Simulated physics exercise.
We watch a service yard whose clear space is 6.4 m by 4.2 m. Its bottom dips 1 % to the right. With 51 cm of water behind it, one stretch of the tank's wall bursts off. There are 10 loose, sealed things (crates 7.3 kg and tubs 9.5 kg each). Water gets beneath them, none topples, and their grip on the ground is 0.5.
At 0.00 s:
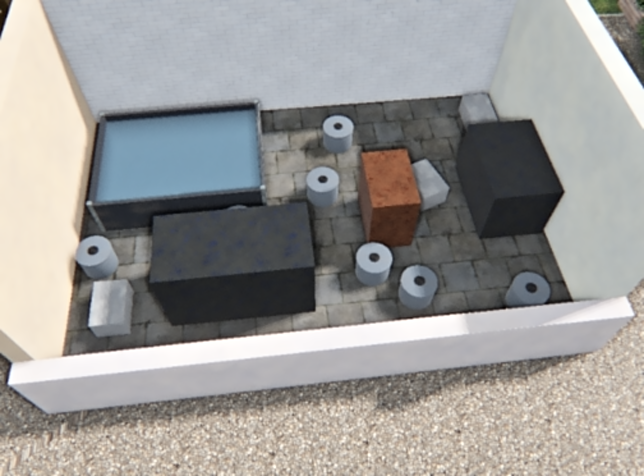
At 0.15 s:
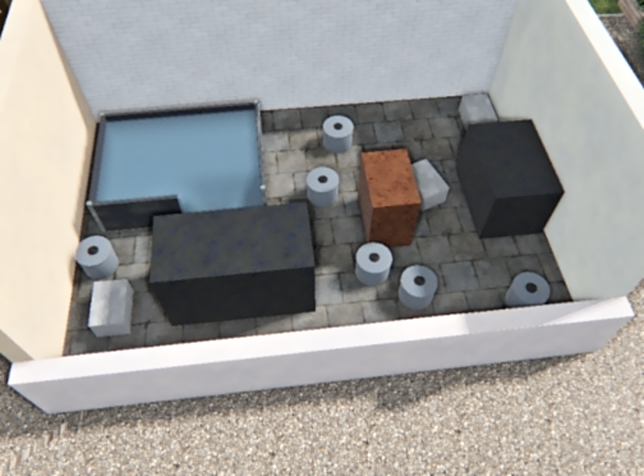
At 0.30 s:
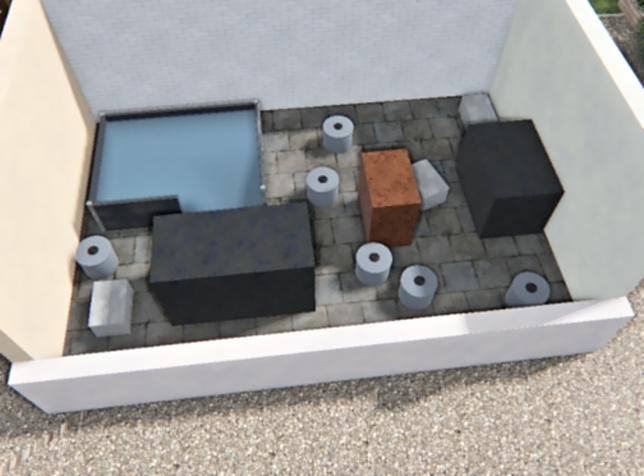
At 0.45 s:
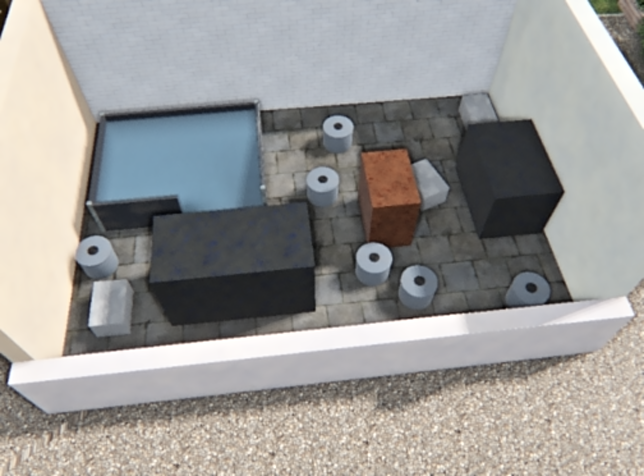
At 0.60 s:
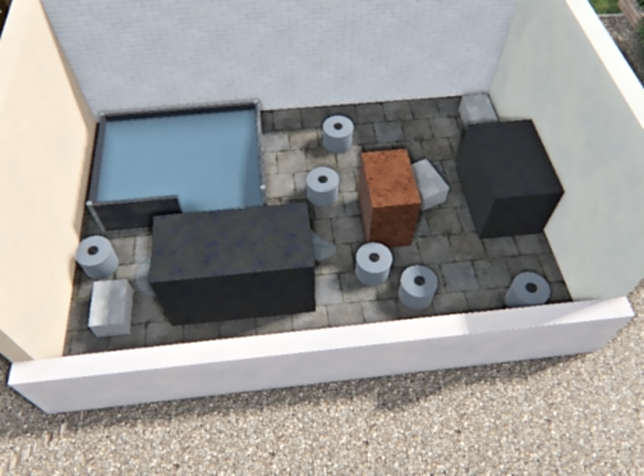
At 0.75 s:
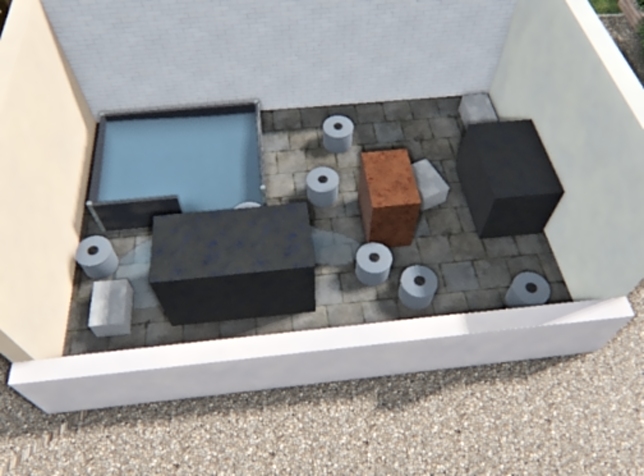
A blue water tank loses part of its front wall, and water spreads around a dark block.
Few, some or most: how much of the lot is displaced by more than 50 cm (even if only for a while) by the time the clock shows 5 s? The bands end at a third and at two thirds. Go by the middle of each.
Share: Two thirds or above.
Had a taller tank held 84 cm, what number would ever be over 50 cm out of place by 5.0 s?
In that case 9 of them.
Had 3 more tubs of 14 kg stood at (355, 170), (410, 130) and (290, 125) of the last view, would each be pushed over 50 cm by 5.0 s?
In turn: Past it, less, less.
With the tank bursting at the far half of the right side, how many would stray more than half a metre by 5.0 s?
In that case 3 of them.
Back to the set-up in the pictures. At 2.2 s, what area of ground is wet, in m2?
About 14 m2.
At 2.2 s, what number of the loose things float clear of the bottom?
1 of them.
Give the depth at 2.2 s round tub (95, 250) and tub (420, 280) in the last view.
Roughly 13 and 4 cm.
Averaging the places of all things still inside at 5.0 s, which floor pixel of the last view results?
Around (371, 213).
After 1.1 s 1 of 10 are over 50 cm from their spots; 1 afloat.
After 2.2 s 3 of 10 are over 50 cm from their spots; 1 afloat.
After 3.5 s 7 of 10 are over 50 cm from their spots; 2 afloat.
After 5.0 s 9 of 10 are over 50 cm from their spots, and 9 have been at some point; 7 afloat.
